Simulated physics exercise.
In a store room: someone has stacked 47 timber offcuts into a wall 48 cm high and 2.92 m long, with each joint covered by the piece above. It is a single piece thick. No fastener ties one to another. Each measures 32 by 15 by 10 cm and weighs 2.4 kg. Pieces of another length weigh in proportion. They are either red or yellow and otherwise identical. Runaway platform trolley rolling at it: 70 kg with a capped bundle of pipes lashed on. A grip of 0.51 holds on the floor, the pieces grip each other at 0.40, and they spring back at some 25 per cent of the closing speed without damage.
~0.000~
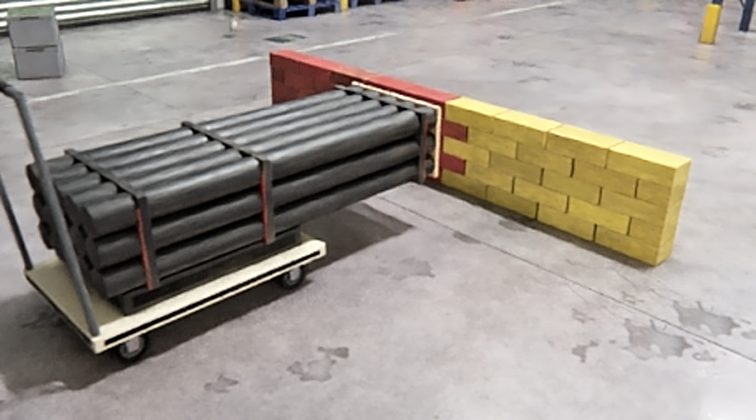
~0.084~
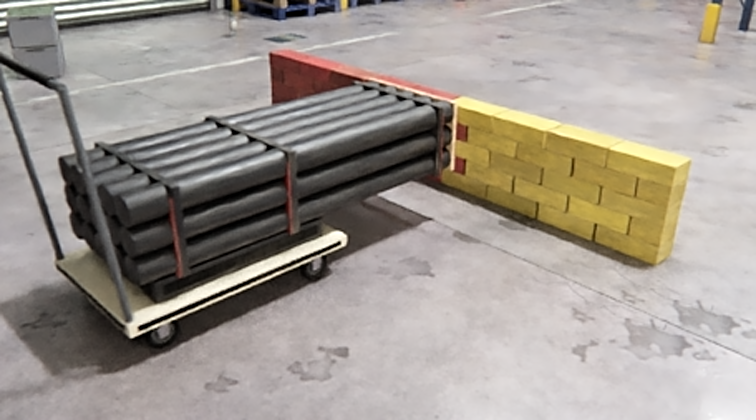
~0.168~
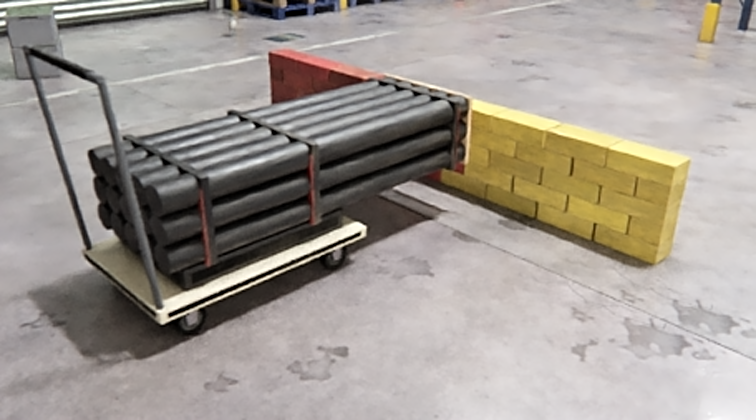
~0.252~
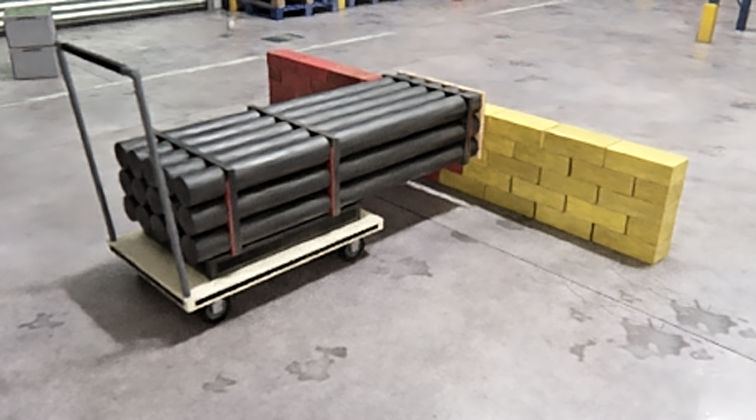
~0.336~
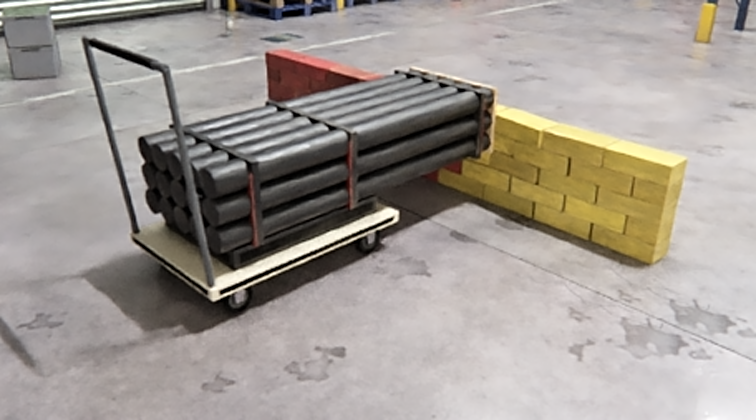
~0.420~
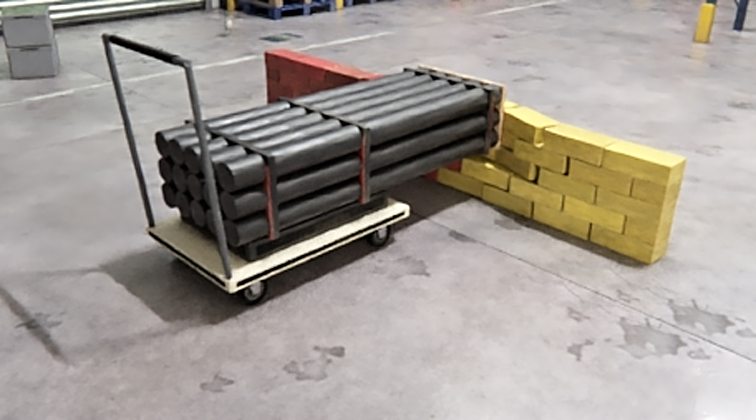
Trolley loaded with strapped dark pipes rolling rightward across a concrete floor and pushing into a red and yellow block wall, shifting several yellow blocks.
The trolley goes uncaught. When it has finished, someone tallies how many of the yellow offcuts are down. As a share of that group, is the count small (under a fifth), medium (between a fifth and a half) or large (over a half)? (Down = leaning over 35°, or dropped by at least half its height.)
It is medium.
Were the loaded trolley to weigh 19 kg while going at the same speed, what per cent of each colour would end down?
You'd get yellow at 40 and red at 20 per cent down.
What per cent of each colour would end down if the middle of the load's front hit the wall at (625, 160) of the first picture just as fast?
Then yellow ends 50 per cent down and red 0 per cent.
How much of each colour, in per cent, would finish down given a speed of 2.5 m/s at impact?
Yellow 40%, red 30%.
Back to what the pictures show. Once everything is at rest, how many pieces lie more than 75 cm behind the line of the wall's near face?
Roughly 4 of them.
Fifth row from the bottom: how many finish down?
The count is 5.
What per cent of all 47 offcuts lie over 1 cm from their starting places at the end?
40 % shifted.
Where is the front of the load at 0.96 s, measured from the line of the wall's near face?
It is some 55 centimetres past it.
After 0.52 s, load 19 cm past the wall's line, still rolling; none of the 20 yellow offcuts down (0 of 47 in all colours); top yellow offcut 12° from how it stood.
After 0.68 s, load 33 cm past the wall's line, still rolling; 4 of the 20 yellow offcuts down (8 of 47 in all colours); top yellow offcut 36° from how it stood, 20 cm lower.
After 0.96 s, load 55 cm past the wall's line, still rolling; 8 of the 20 yellow offcuts down (14 of 47 in all colours); top yellow offcut upside down.
After 1.48 s, load 90 cm past the wall's line, still rolling; 8 of the 20 yellow offcuts down (14 of 47 in all colours); top yellow offcut 32° from how it stood, 35 cm lower.
In the end (2.1 s), load 97 cm past the wall's line, stopped; 8 of the 20 yellow offcuts down (14 of 47 in all colours); top yellow offcut 38 cm lower; top red offcut unmoved. That is 40 per cent. From the last view, middles, top yellow offcut near (613, 146), top red offcut near (287, 60).
